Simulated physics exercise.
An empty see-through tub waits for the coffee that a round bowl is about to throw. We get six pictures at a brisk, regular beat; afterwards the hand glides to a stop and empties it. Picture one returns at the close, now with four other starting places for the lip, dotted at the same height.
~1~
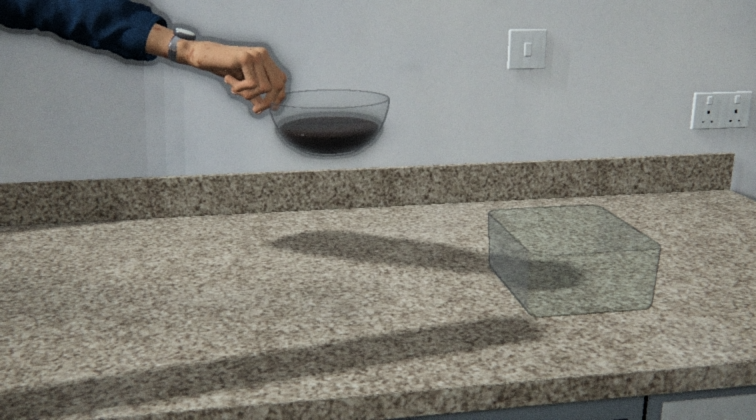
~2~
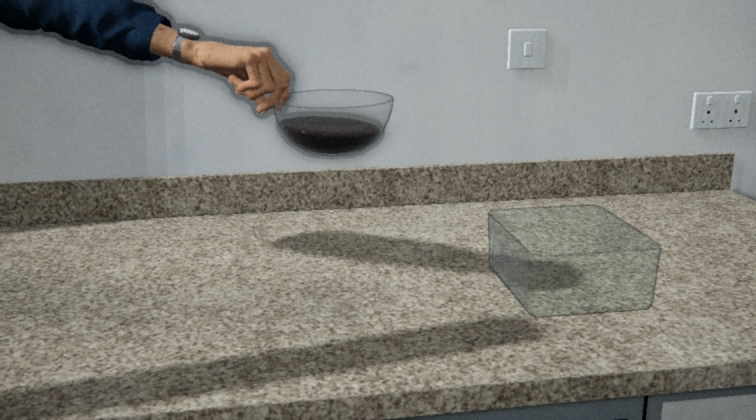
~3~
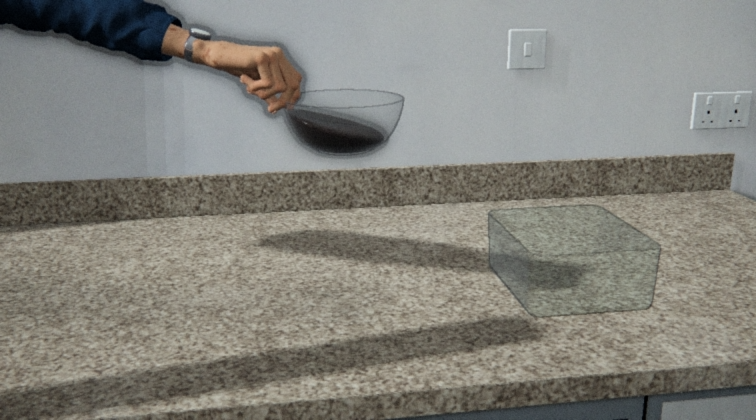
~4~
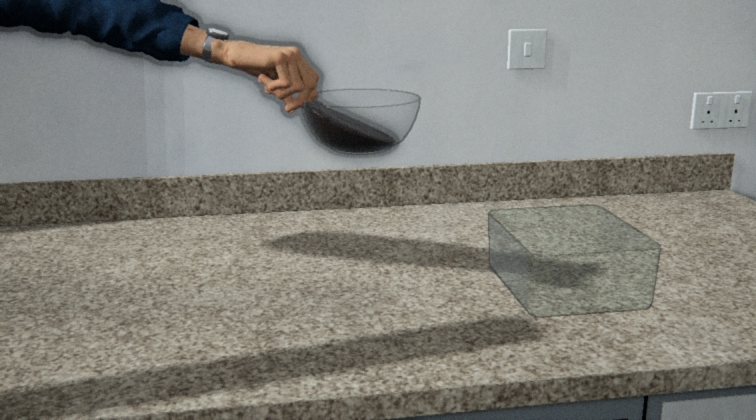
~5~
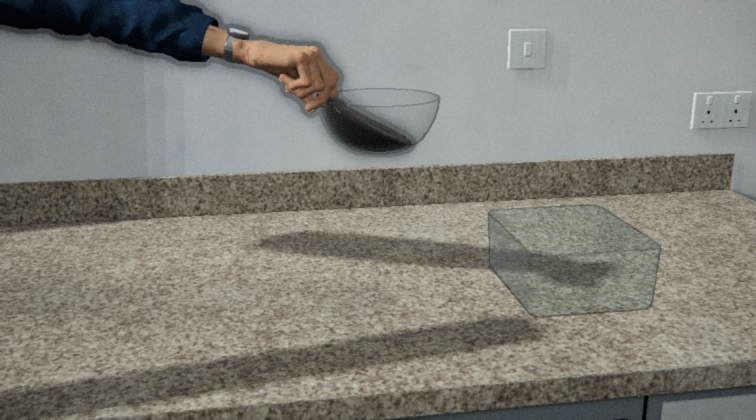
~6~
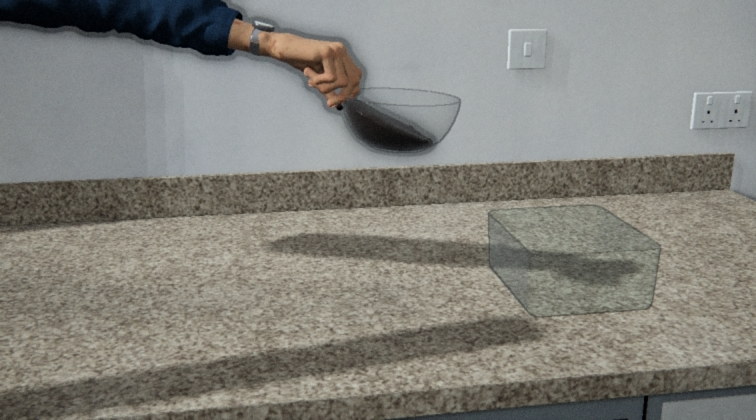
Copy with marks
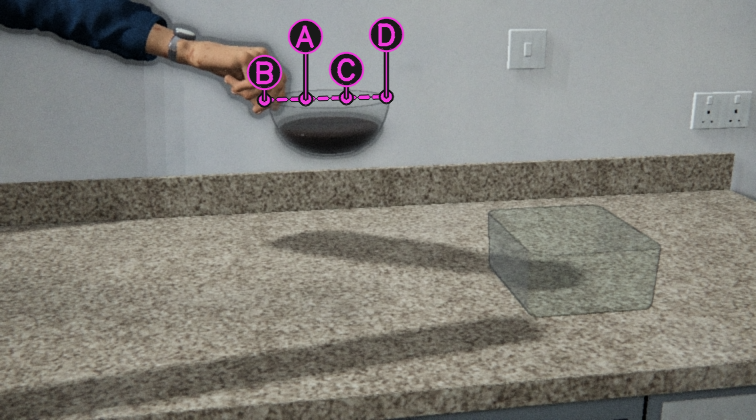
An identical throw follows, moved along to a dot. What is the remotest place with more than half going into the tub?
Take C.
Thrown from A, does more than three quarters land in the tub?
No, it does not.
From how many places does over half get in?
Two of the four.
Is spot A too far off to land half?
Yes, that goes wrong.
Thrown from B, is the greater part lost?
Yes, it does.
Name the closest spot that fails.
A.
On the marked copy, A at (305, 98); B at (264, 100); C at (346, 97); D at (386, 96).
With A, about 32 % lands in the tub, 63 % falls short and 5 % goes beside or beyond.
With B, about 6 % lands in the tub, 92 % falls short.
With C, about 63 % lands in the tub, 31 % falls short and 5 % goes beside or beyond.
With D, about 85 % lands in the tub, 12 % falls short and 3 % goes beside or beyond.
